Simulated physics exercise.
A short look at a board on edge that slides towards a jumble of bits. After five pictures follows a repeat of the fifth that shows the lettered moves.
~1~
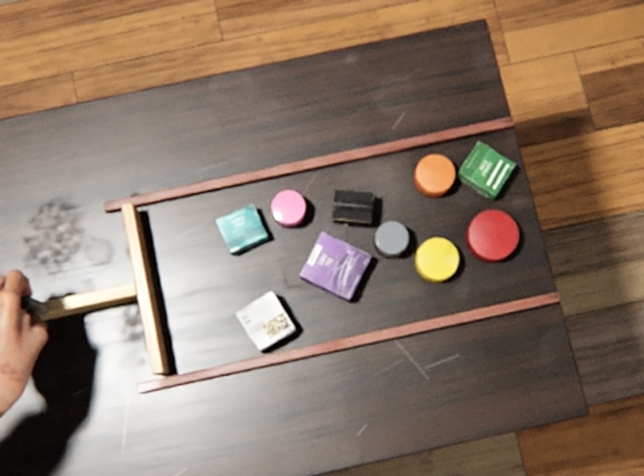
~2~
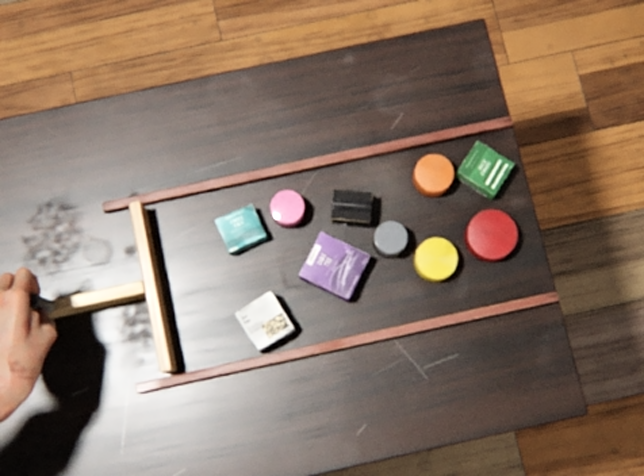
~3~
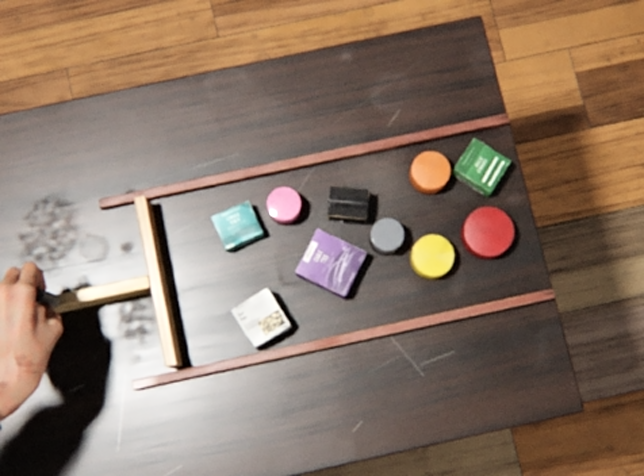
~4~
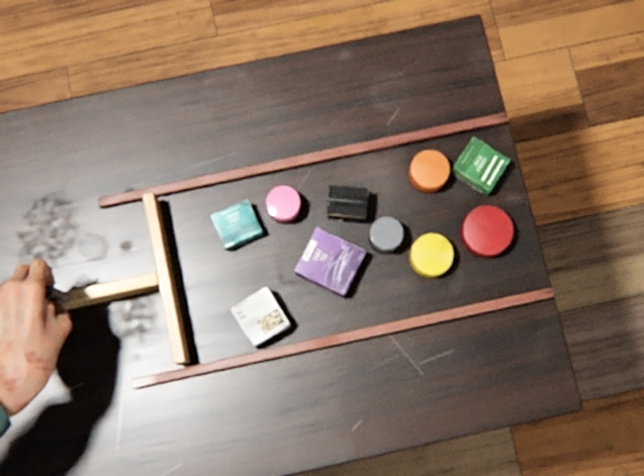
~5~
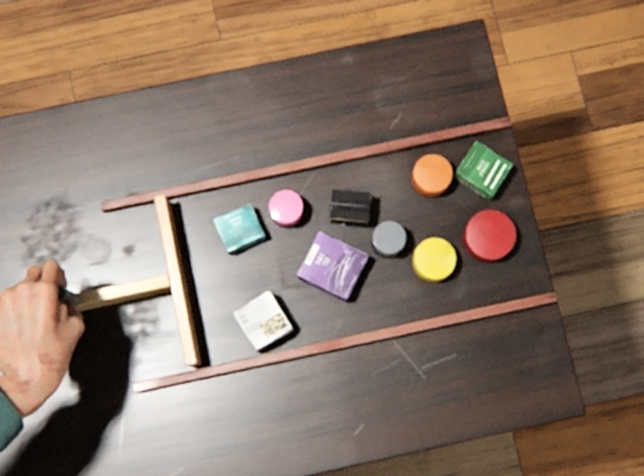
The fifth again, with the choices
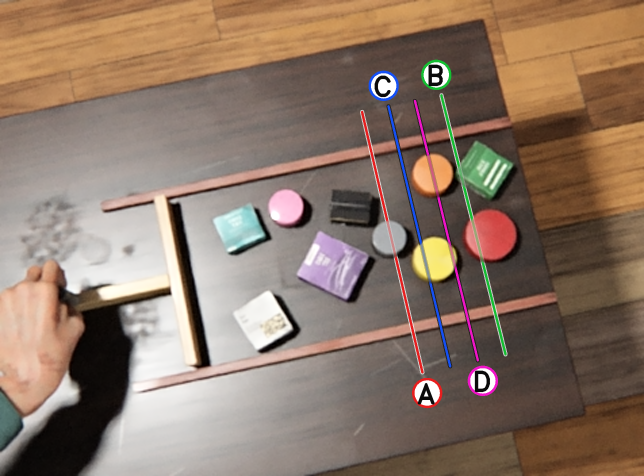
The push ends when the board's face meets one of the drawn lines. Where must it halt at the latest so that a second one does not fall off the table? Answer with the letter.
As far as mark C.
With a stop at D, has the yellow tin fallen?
No.
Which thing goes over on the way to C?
The green packet goes over.
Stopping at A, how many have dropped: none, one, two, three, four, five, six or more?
By then, none.
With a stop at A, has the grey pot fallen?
By then, no.
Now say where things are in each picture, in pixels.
The first picture shows board (142, 287); purple box (336, 267); orange tin (434, 176).
The second picture shows board (149, 285); green packet (484, 171).
The third picture shows board (155, 280); yellow tin (432, 257).
The fourth picture shows board (163, 277); white packet (261, 318).
The fifth picture shows board (175, 279); red tin (490, 236); grey pot (388, 240); purple box (333, 267).
On the marked copy, A at (391, 239); B at (473, 222); C at (419, 233); D at (446, 227).
Taking C. A third of the way, board (263, 260); white packet (303, 316); pink pot (317, 203).
Two thirds of the way, board (351, 241); grey pot (440, 222); yellow tin (439, 261).
When it is over, board (417, 227); green packet over the edge; red tin (530, 230); one fallen.
As for the rest, A is within the limit but short; B drops four; D drops two.
